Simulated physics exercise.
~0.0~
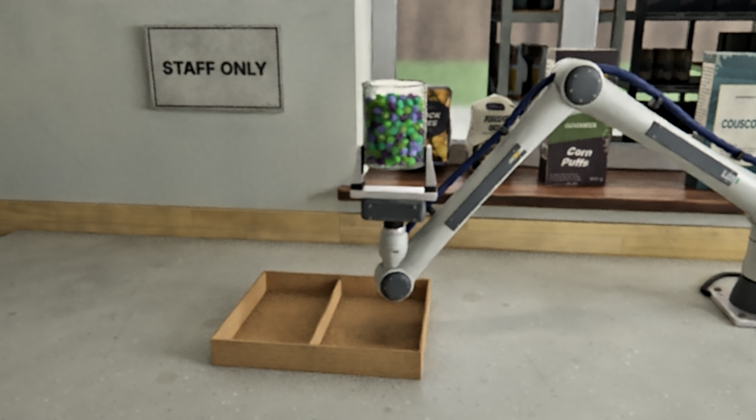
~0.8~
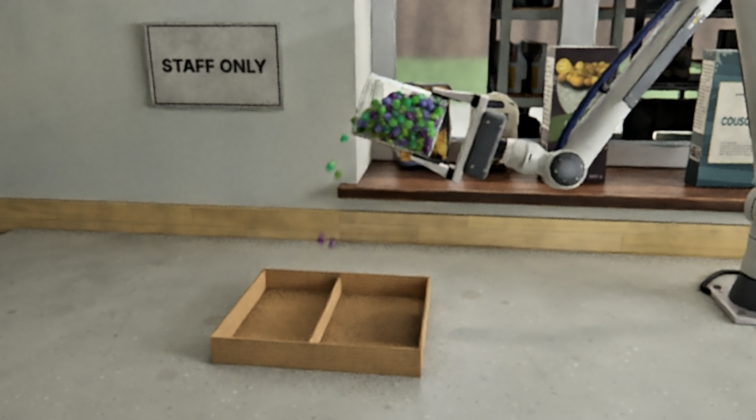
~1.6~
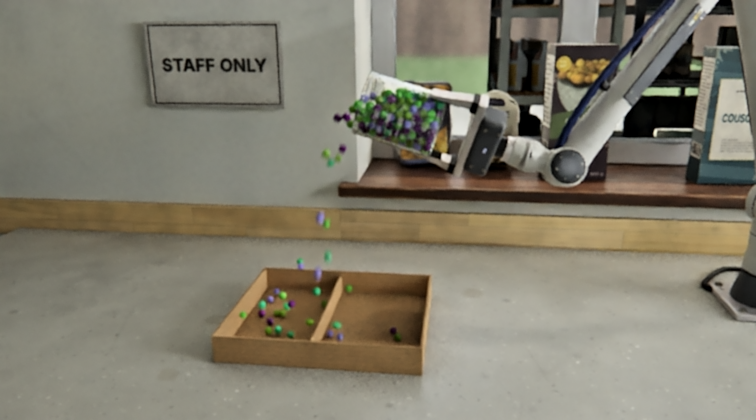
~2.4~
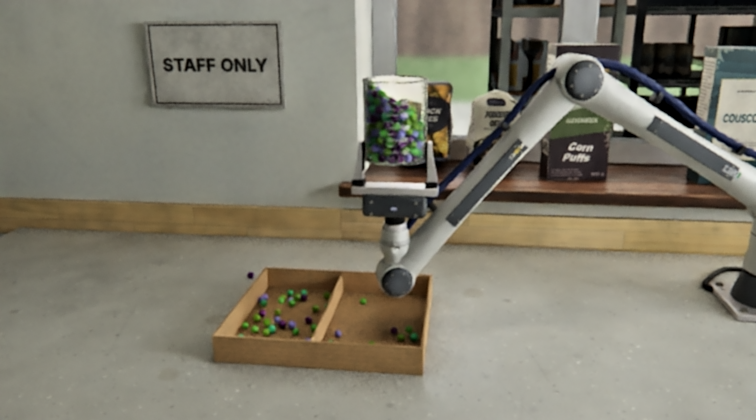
A pale robot arm holds a clear cup nearly full of small green, blue and purple sweets above a grey floor, seen from the front and slightly above. A shallow brown tray with a dividing wall sits below, a "STAFF ONLY" sign hangs at left, and packaged groceries line a wooden ledge at right. The arm tips the cup leftward, and a few sweets begin to fall. More trickle down, scattering mostly into the tray's left part. Finally the cup stands upright again, still holding most sweets, with one lying just outside the tray.
